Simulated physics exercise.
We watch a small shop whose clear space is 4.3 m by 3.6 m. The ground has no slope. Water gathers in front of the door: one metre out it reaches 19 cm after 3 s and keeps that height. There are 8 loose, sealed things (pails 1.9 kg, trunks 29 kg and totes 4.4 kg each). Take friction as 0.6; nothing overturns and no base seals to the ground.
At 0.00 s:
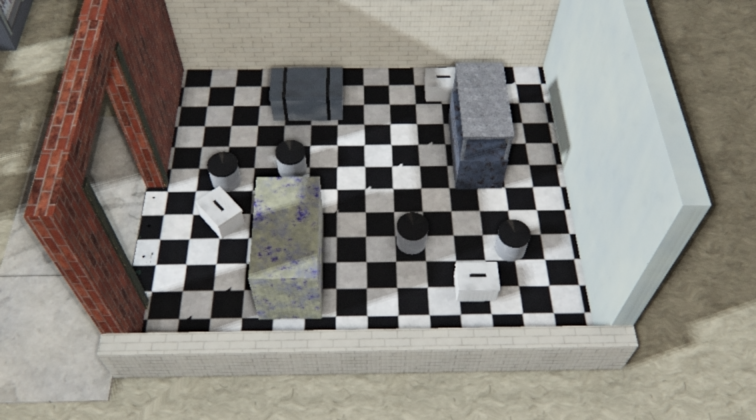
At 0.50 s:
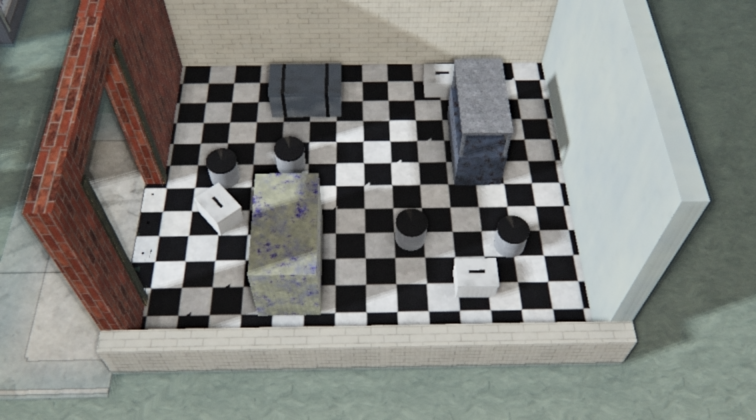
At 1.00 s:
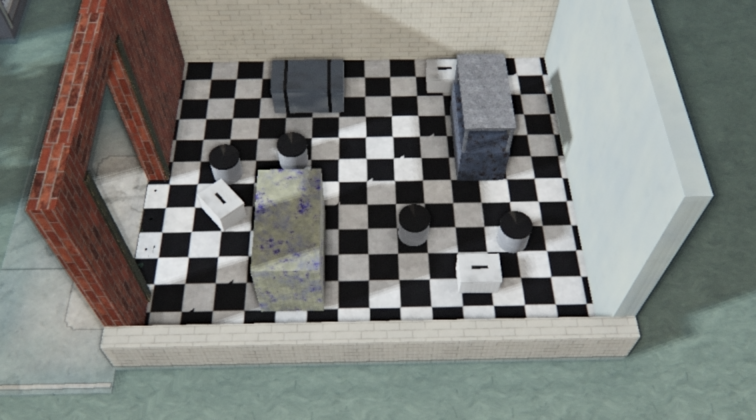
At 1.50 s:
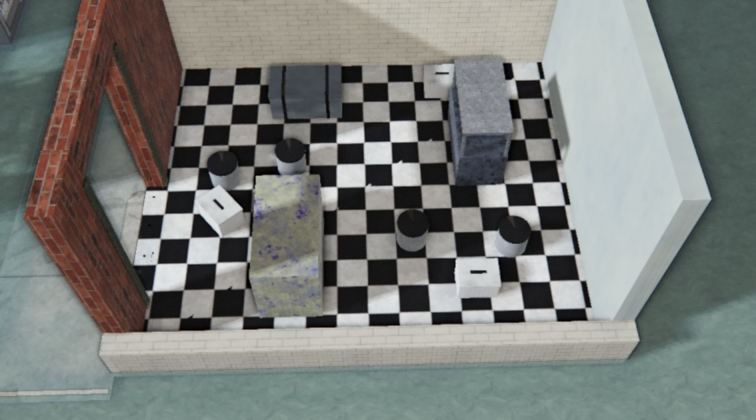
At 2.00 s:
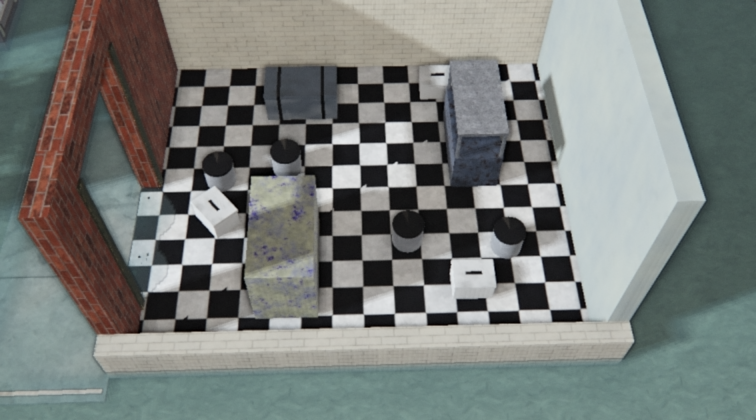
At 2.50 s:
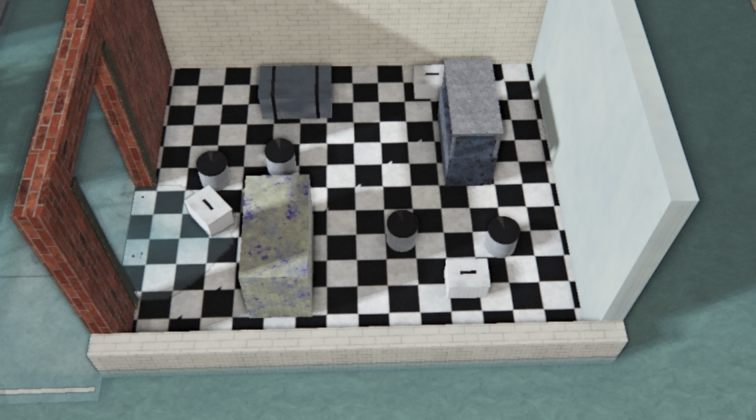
Greenish water spread over the ground outside a small room with a checkered floor, then crept in through the doorway at the left, while the boxes, pails and other things inside stayed put.
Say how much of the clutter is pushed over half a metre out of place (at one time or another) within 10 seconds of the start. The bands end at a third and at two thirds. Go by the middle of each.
Share: At least two thirds.
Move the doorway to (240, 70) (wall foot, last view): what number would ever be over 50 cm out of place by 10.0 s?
Then 6.
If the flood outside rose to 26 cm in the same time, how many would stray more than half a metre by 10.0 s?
In that case 7 of them.
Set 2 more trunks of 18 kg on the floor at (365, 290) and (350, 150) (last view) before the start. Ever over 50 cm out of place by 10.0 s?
In that order: Less, over.
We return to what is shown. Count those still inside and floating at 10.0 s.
At that moment 8.
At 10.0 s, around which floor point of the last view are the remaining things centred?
At about (427, 204).
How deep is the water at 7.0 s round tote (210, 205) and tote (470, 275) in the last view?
Roughly 7 and 3 cm.
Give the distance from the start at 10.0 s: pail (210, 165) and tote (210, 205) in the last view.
In turn: 80 cm, 300 cm.
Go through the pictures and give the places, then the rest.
A tote at (219, 206) rests on the ground; a pail at (290, 152) rests on the ground; water covers 0.0 m2; 0 of 8 have shifted, in the first frame.
A tote at (218, 203), on the bottom; a pail at (289, 148), on the bottom; 0.0 m2 under water; 0 of 8 have shifted, in the second frame.
A tote at (220, 199) rests on the ground; a pail at (292, 144) rests on the ground; 0.0 m2 under water; 0 of 8 have shifted, in the third frame.
A tote at (219, 205) rests on the ground; a pail at (290, 150) rests on the ground; water covers 0.0 m2; 0 of 8 have shifted, in the fourth frame.
A tote at (214, 206) rests on the ground; a pail at (285, 151), on the bottom; water covers 0.1 m2; 0 of 8 have shifted, in the fifth frame.
A tote at (208, 205), on the bottom; a pail at (280, 150) rests on the ground; 0.7 m2 under water; 0 of 8 have shifted, in the sixth frame.
After 3.5 s 1 of 8 are over 50 cm from their spots; 0 afloat.
After 4.5 s 3 of 8 are over 50 cm from their spots; 1 afloat.
After 7.0 s 3 of 8 are over 50 cm from their spots; 4 afloat.
After 10.0 s 5 of 8 are over 50 cm from their spots, and 6 have been at some point; 8 afloat.
